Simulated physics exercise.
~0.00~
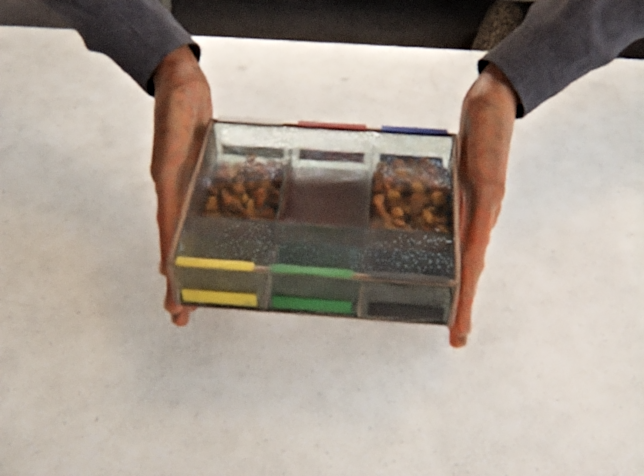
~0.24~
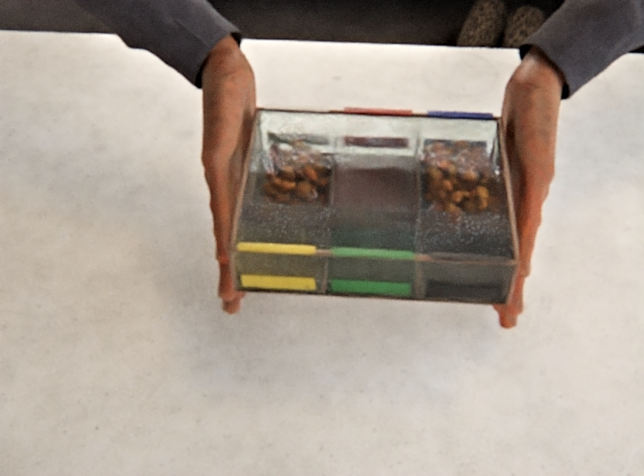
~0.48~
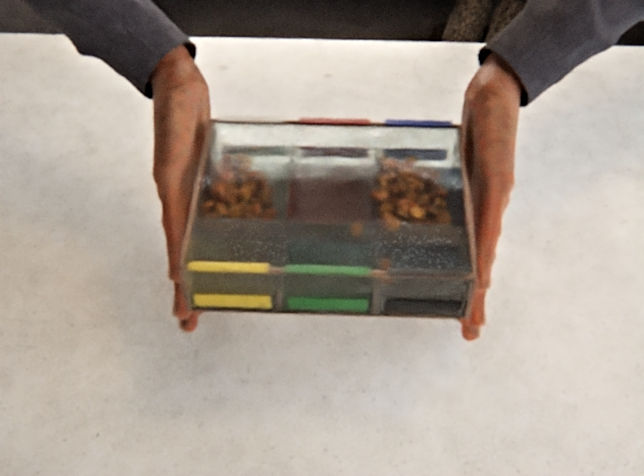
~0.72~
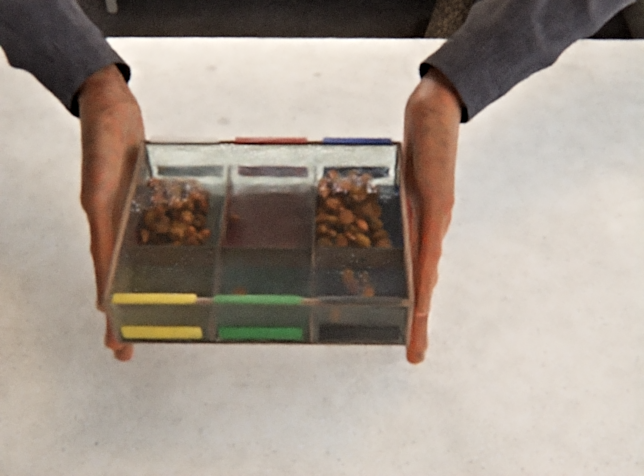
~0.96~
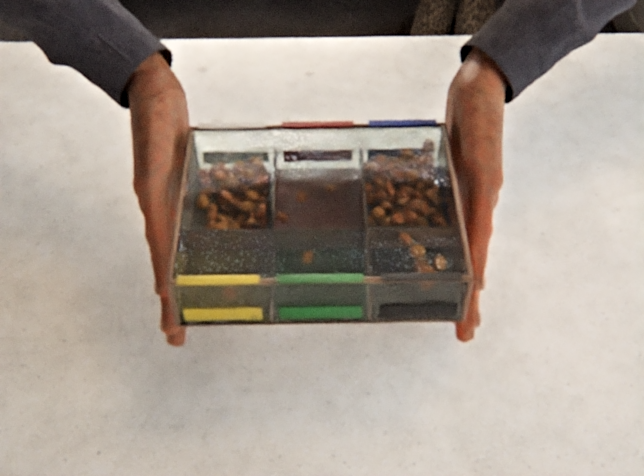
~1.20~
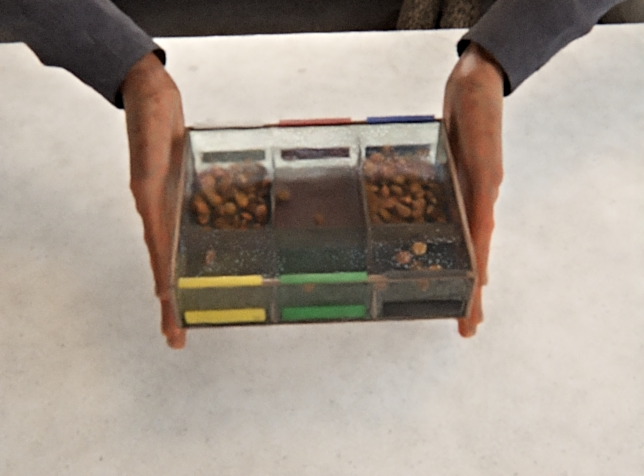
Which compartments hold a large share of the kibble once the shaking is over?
The two far corner compartments, the white one on the left and the blue one on the right, each hold a large share. The black one has only a few bits, and the red, green and yellow ones hold next to nothing.
